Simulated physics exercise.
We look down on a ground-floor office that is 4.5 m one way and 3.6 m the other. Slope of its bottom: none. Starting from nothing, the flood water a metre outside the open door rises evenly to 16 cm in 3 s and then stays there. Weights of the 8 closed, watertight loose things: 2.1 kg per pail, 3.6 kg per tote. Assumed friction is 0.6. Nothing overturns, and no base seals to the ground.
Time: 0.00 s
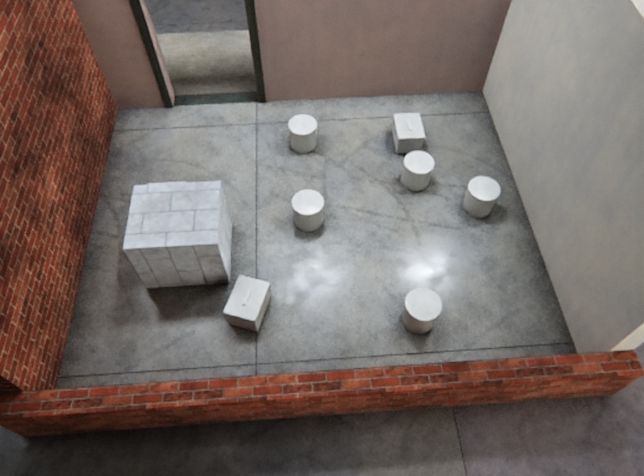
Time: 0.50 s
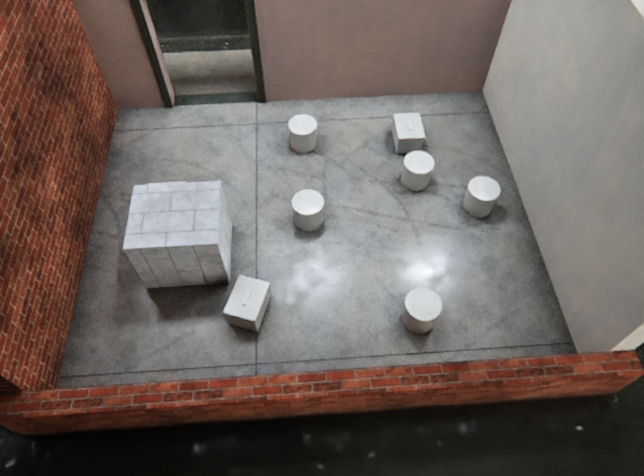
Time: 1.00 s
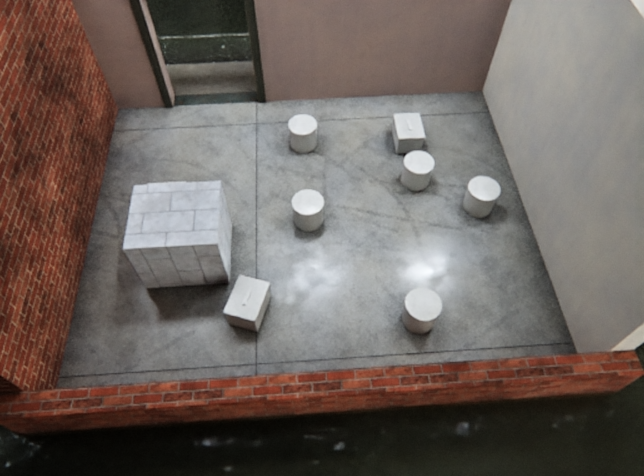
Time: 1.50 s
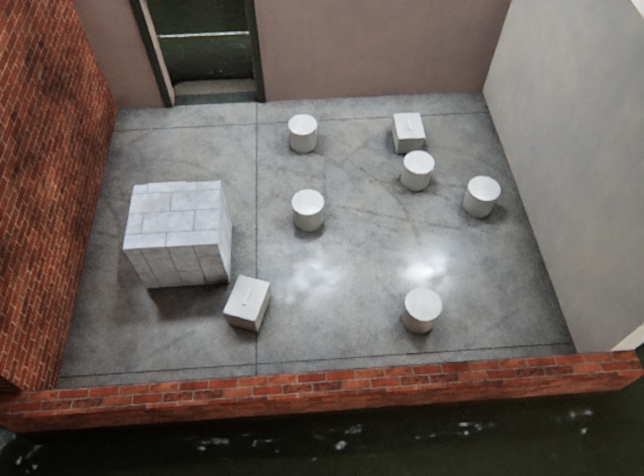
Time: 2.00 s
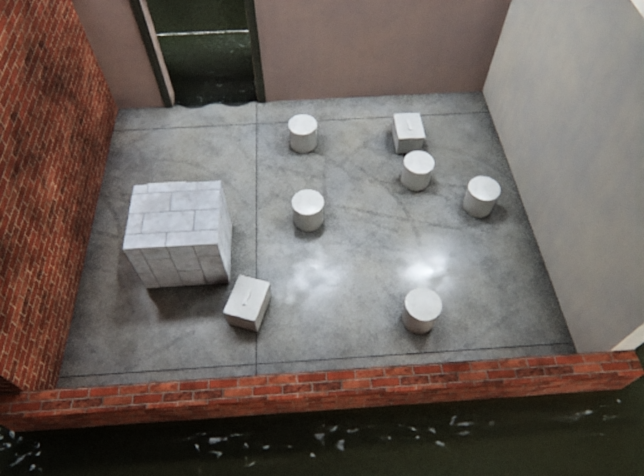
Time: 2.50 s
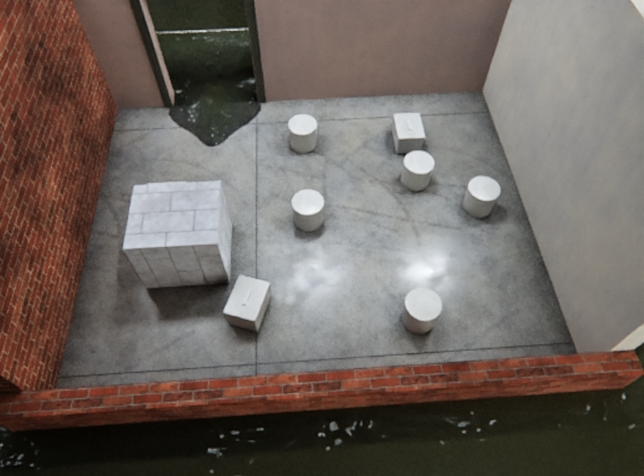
A grey-floored room, enclosed by a low red brick wall in front, brick at left and pale walls behind and at right, is seen from above by a still camera. A large whitish block stands at left, with two smaller pale blocks and five pale round stools spread around. Dark, flecked water spreads over the ground outside, then pushes through the back doorway onto the floor, while the objects stay put.
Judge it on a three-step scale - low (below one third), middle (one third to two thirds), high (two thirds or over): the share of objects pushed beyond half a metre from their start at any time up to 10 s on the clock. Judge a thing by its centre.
Middle.
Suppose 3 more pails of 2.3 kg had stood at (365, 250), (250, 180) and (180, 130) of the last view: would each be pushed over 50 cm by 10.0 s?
The three, in order: Larger, larger, larger.
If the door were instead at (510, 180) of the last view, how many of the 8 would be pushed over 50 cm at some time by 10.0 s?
Then it comes to 7 of them.
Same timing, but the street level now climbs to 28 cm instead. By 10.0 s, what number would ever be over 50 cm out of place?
In that case the number is 5.
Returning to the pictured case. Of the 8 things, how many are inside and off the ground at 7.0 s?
Count: 2.
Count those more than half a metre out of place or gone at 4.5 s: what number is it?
By my tally, 0.
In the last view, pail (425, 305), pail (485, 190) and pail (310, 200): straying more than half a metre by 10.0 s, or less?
Taking them in turn, the first is beyond the limit, the second within the limit and the third beyond the limit.
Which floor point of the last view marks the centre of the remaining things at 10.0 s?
It sits at about (397, 227).
After 3.5 s 0 of 8 are over 50 cm from their spots; 0 afloat.
After 4.5 s 0 of 8 are over 50 cm from their spots; 1 afloat.
After 7.0 s 2 of 8 are over 50 cm from their spots; 2 afloat.
After 10.0 s 3 of 8 are over 50 cm from their spots, and 3 have been at some point; 5 afloat.
